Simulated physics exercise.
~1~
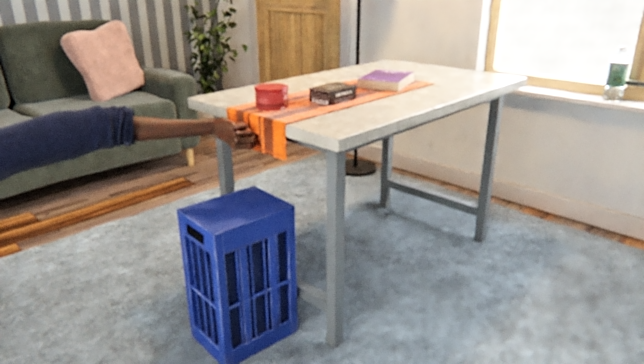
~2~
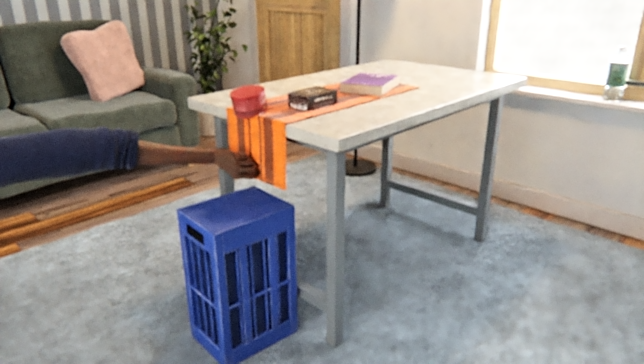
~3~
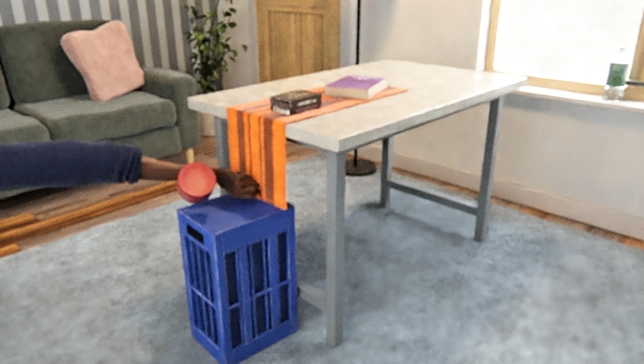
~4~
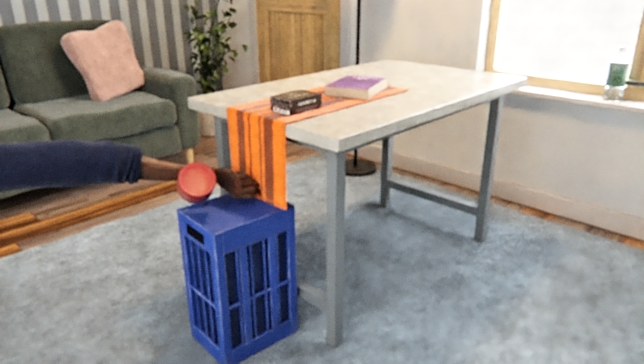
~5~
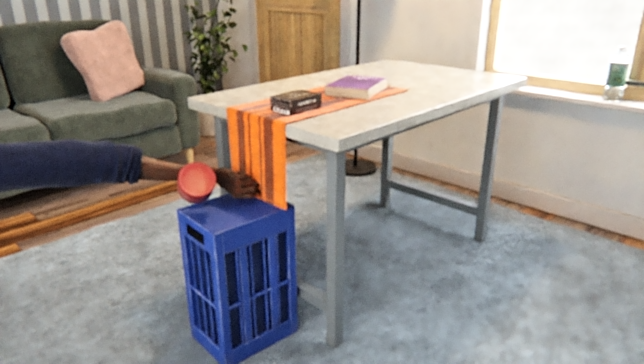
An orange runner pulled down by a hand carries a red tub off the table.
